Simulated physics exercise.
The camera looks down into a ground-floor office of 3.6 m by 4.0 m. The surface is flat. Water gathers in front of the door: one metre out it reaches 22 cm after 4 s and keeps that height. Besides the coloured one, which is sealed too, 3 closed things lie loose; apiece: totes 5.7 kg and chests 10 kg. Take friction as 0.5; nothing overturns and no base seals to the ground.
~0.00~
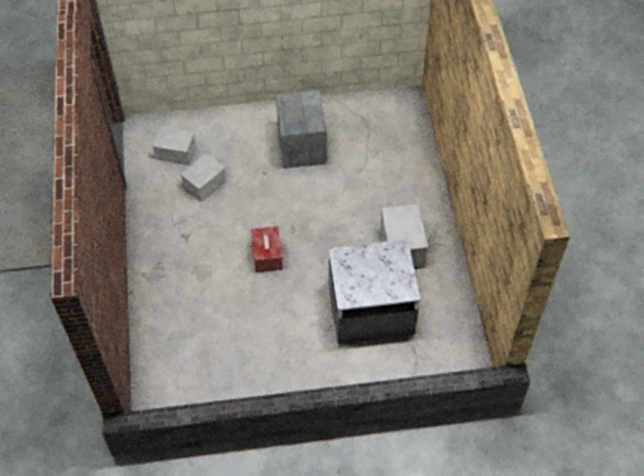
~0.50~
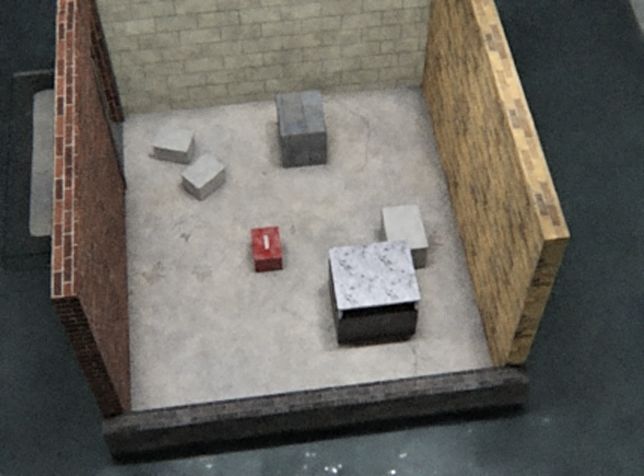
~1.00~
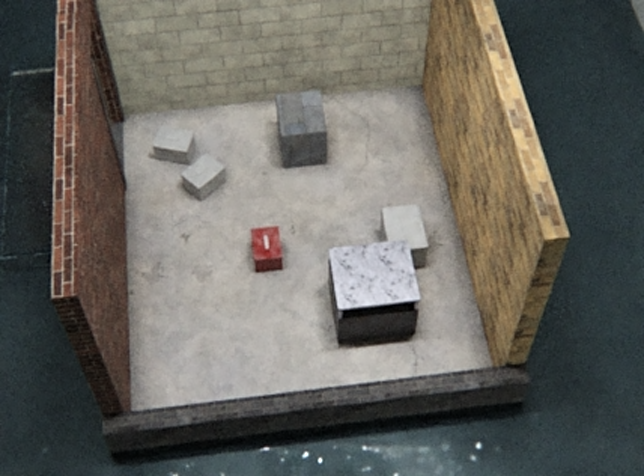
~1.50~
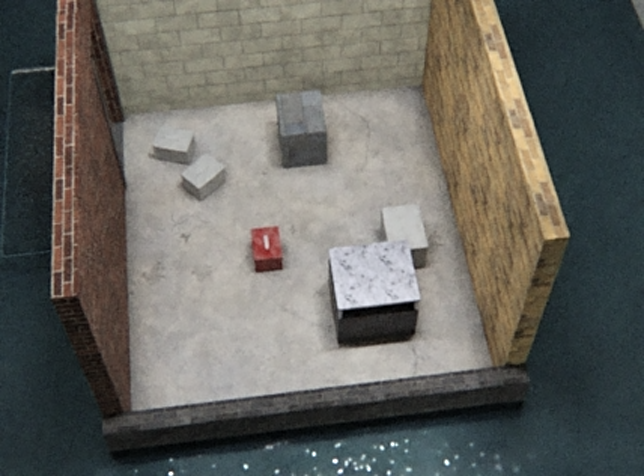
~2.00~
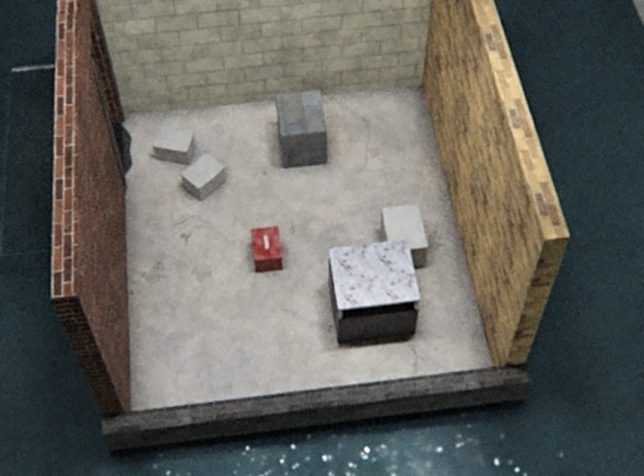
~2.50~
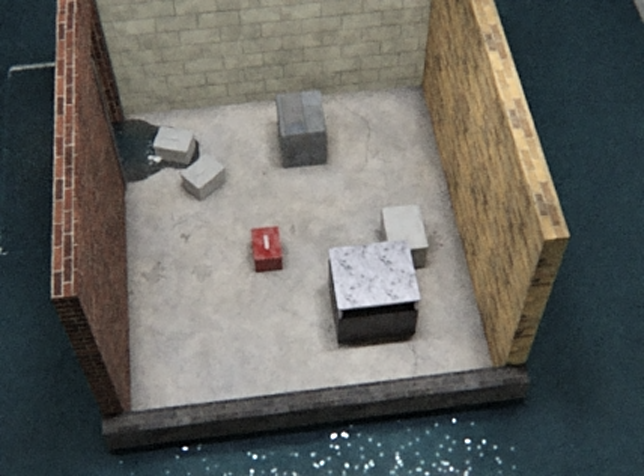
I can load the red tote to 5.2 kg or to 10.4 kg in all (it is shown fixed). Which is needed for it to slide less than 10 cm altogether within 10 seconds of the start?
For it, only the larger load is enough.
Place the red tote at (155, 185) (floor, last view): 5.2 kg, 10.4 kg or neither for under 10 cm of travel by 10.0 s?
Neither is enough.
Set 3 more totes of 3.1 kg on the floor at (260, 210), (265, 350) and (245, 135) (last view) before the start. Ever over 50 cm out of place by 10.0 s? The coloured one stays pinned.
In that order: Past it, short of it, over.
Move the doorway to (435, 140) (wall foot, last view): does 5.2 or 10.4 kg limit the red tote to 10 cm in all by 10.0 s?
In that case neither weight holds it.
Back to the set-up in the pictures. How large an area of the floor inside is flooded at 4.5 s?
Roughly 5.0 m2.
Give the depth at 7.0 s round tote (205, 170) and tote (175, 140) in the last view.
Roughly 6 and 6 cm.
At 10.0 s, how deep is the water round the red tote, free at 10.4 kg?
About 4 cm.
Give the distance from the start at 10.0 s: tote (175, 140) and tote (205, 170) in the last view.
In that order: 250 cm, 300 cm.
After 3.5 s the red tote would be 0 cm from its start with 5.2 kg and 0 cm from its start with 10.4 kg; 0 cm of water round it then.
After 4.5 s the red tote would be 0 cm from its start with 5.2 kg and 0 cm from its start with 10.4 kg; 1 cm of water round it then.
After 7.0 s the red tote would be 47 cm from its start with 5.2 kg and 0 cm from its start with 10.4 kg; 3 cm of water round it then.
After 10.0 s the red tote would be 152 cm from its start with 5.2 kg and 2 cm from its start with 10.4 kg; 4 cm of water round it then.
